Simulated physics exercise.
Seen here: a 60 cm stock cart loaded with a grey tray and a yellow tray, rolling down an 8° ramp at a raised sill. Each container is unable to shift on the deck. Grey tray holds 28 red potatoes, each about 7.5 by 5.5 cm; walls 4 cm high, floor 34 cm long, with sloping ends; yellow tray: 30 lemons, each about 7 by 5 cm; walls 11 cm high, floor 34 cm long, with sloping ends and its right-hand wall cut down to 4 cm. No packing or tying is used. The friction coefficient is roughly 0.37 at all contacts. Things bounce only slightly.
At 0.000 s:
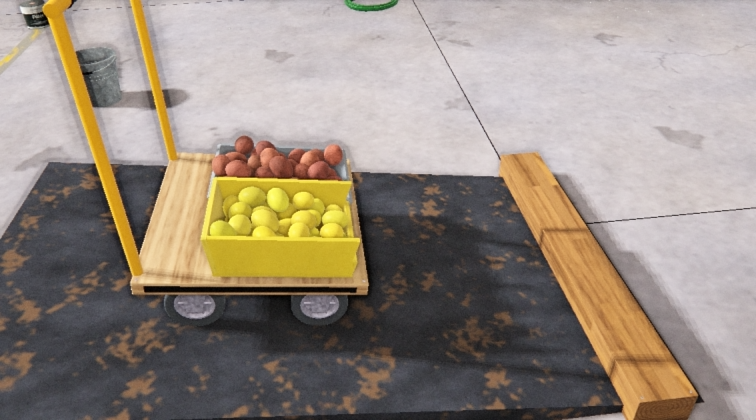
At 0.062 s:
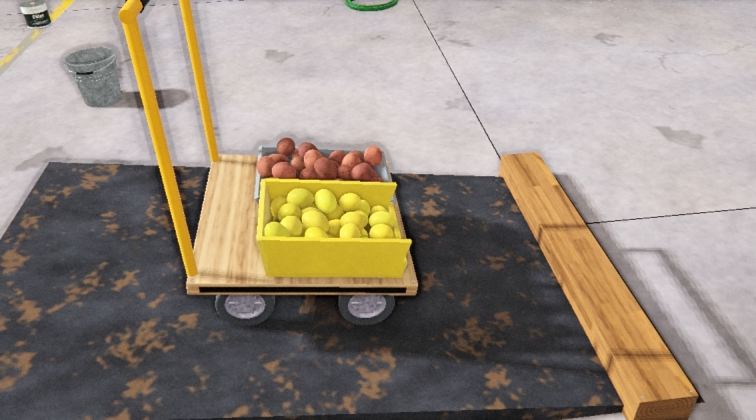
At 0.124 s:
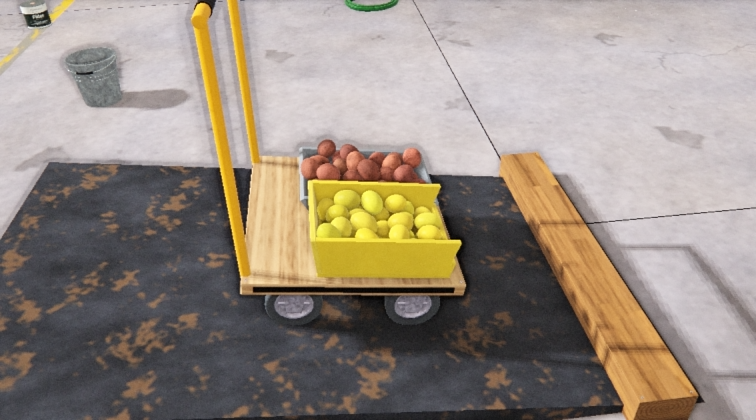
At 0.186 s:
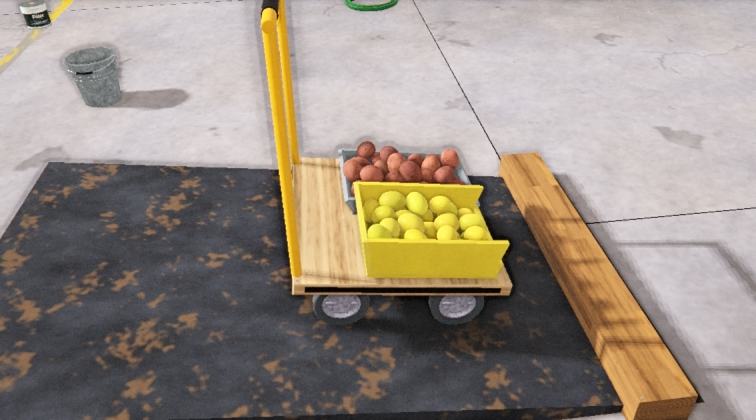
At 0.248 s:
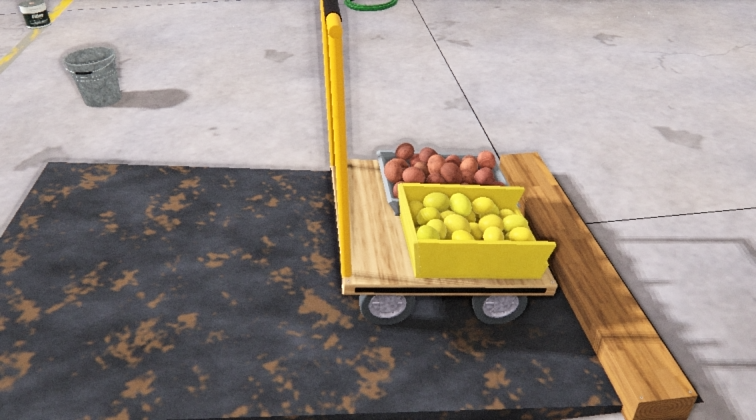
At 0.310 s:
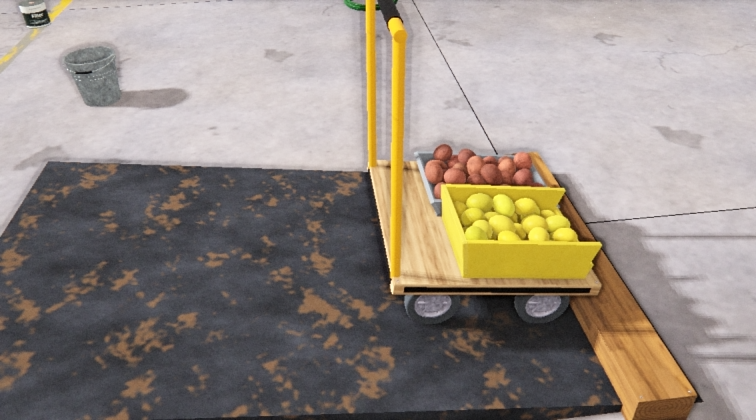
A cart carrying red potatoes and yellow fruit rolls rightward across a dark, rust-speckled ramp.
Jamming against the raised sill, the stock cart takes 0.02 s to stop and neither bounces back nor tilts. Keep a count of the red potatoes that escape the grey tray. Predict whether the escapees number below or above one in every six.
Above.
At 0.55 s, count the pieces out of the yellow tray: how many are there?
Roughly 8 for the yellow tray.
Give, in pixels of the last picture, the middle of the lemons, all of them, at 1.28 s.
At about (579, 240) in pixels.
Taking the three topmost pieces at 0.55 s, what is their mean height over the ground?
Roughly 38 centimetres.
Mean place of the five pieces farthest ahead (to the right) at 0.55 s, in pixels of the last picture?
I'd put their middle close to (640, 216).
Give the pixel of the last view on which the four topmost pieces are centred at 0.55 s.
They are centred near pixel (596, 179).
After 0.33 s, the wheels strike.
After 0.43 s, the grey tray is down by 2 of 28 and the yellow tray is down by 2 of 30.
After 0.55 s, the grey tray is down by 8 of 28 and the yellow tray is down by 7 of 30.
After 0.78 s, the grey tray is down by 10 of 28 and the yellow tray is down by 11 of 30.
When it is over (at 1.28 s), the grey tray is down by 11 of 28 and the yellow tray is down by 12 of 30. Asked share, 11 of 28, 39 per cent.
